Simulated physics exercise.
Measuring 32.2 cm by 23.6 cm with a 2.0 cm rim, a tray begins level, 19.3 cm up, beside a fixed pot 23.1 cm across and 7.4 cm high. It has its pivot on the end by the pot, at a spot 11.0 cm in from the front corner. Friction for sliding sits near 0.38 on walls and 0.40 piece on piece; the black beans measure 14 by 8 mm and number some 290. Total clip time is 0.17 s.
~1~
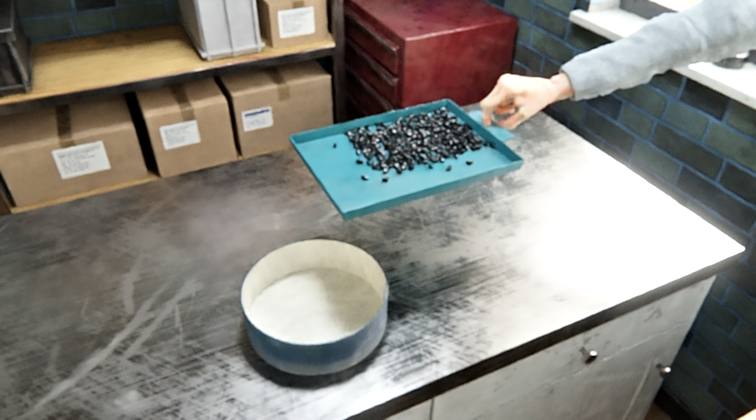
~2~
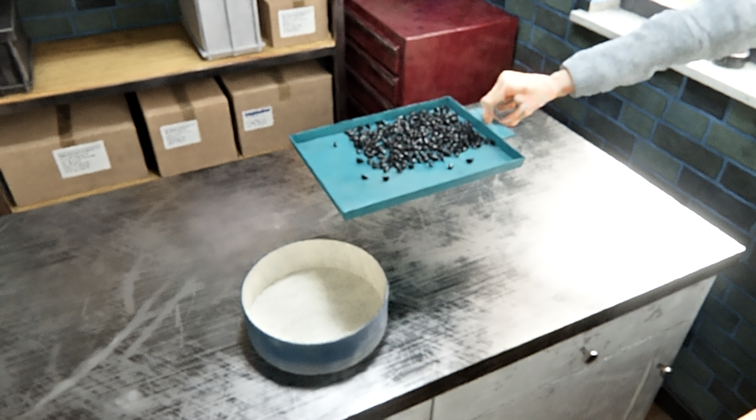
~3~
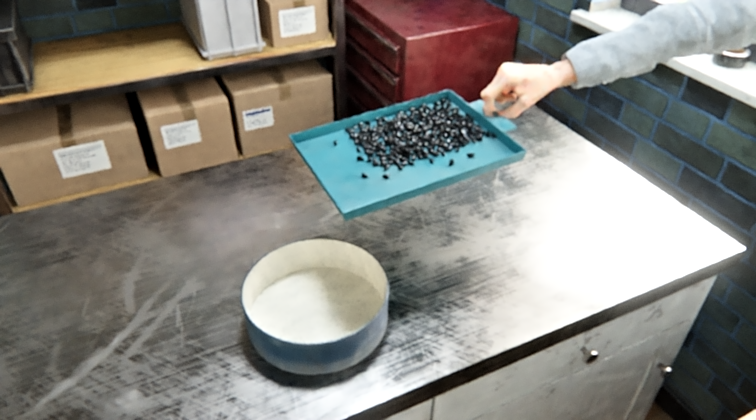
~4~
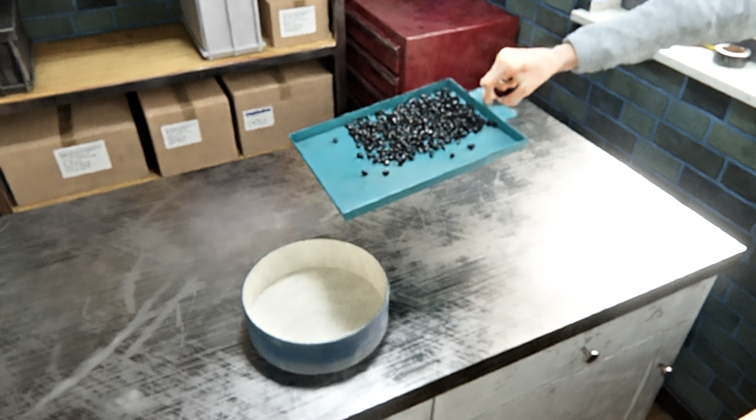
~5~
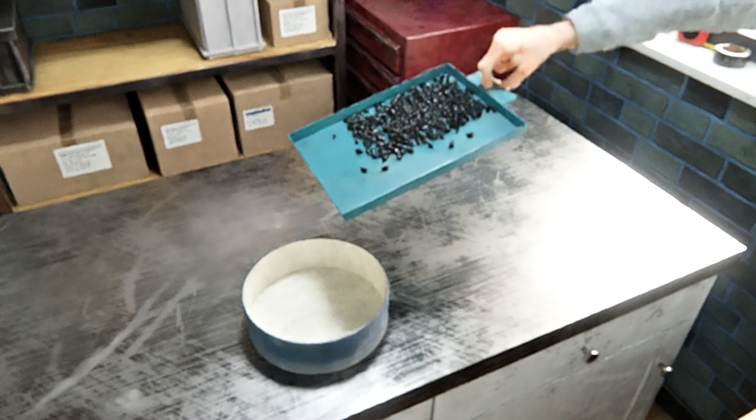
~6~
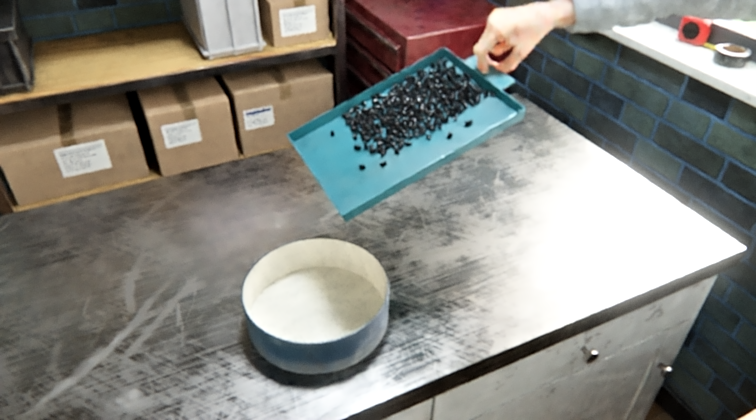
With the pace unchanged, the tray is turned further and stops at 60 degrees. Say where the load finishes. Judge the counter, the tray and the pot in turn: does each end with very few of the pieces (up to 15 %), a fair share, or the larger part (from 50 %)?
Counter: A fair share. Tray: A fair share. Pot: A fair share.
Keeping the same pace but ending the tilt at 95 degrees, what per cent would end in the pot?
Share in the pot: Around 45 %.
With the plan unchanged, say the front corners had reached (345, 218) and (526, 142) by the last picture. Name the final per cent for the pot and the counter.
Final per cent - pot 75, counter 0.
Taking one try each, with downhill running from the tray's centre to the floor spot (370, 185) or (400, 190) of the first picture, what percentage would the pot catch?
About 75 per cent on the first try and 50 per cent on the second.
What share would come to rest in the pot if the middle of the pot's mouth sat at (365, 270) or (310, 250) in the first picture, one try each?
Close to 10 in a hundred, then close to 40 in a hundred.
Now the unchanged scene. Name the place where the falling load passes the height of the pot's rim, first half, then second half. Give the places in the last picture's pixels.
Early: About (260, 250); late: About (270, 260).
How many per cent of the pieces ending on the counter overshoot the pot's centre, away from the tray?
Around 90 per cent, give or take.
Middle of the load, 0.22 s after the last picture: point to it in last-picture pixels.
Roughly pixel (363, 76).
Then, 0.13 s after the last picture, tilt 41 degrees; the tray holds 100 %, the pot 0 %.
Then, 0.22 s after the last picture, tilt 56 degrees; the tray holds 100 %, the pot 0 %.
Then, 0.45 s after the last picture, tilt 60 degrees; the tray holds 65 %, the pot 0 %.
In the end, counter 40 %, tray 30 %, pot 30 %.
